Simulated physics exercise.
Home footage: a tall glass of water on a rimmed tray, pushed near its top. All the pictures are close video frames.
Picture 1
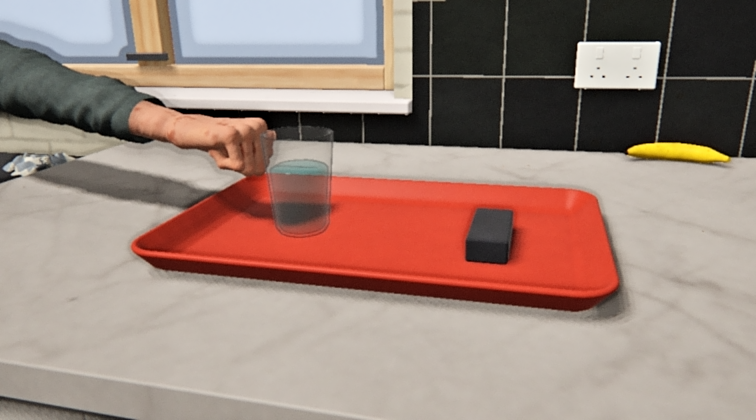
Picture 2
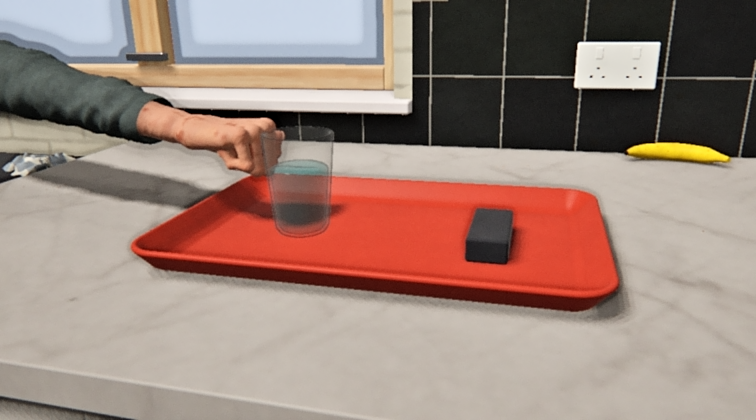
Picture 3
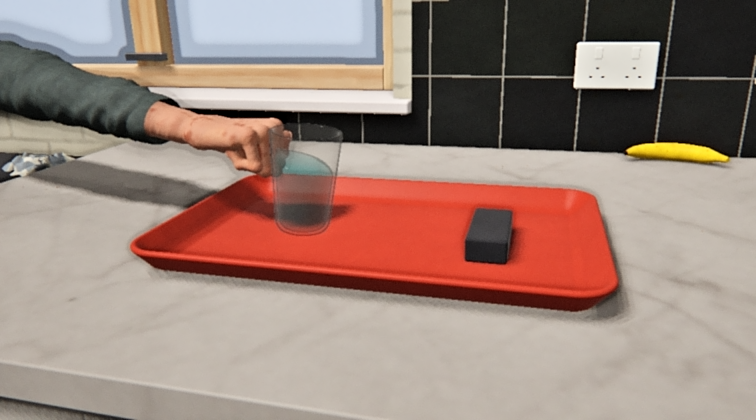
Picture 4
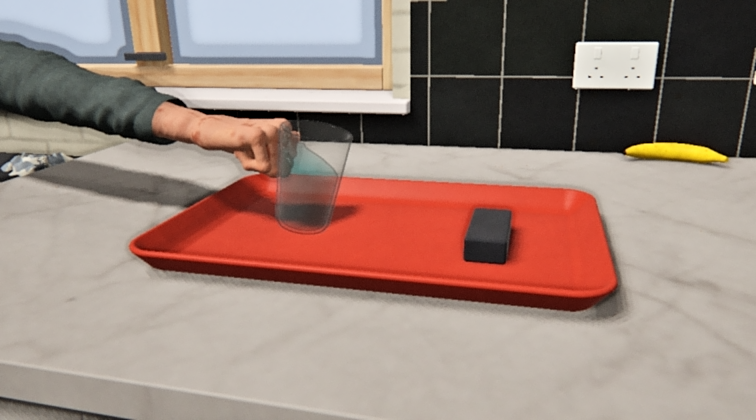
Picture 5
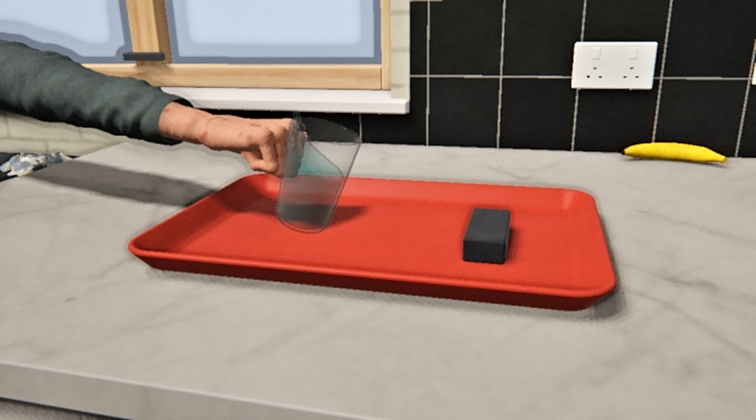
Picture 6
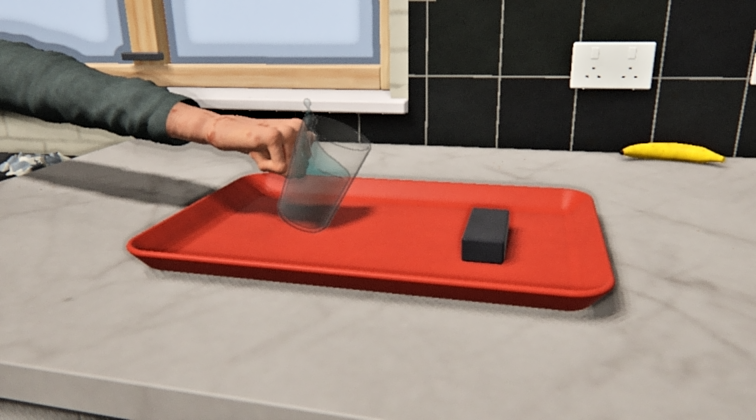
We see a hand reach from the left to a clear glass of water on a red tray beside a dark block, pushing near its top so the glass tilts steadily rightward while the water sloshes up its left side.
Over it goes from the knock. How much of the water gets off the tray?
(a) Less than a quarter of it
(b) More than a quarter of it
a.
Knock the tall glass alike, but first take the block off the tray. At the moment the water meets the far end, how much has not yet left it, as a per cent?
You'd be looking at something near 55 in a hundred.
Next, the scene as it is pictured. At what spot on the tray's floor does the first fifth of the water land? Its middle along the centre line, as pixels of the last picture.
At about (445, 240).
A moment on, the tall glass lies on its side and 99 per cent is in the glass, 0 on the tray and 1 above or beyond its rim.
Next, the tall glass lies on its side and 51 per cent is in the glass, 39 on the tray and 10 above or beyond its rim.
Then the tall glass lies on its side and 26 per cent is in the glass, 56 on the tray and 18 above or beyond its rim.
Later the tall glass lies on its side and 14 per cent is in the glass, 71 on the tray and 15 above or beyond its rim.
Finally, 85 per cent is held by tray and glass, 15 is off the tray.
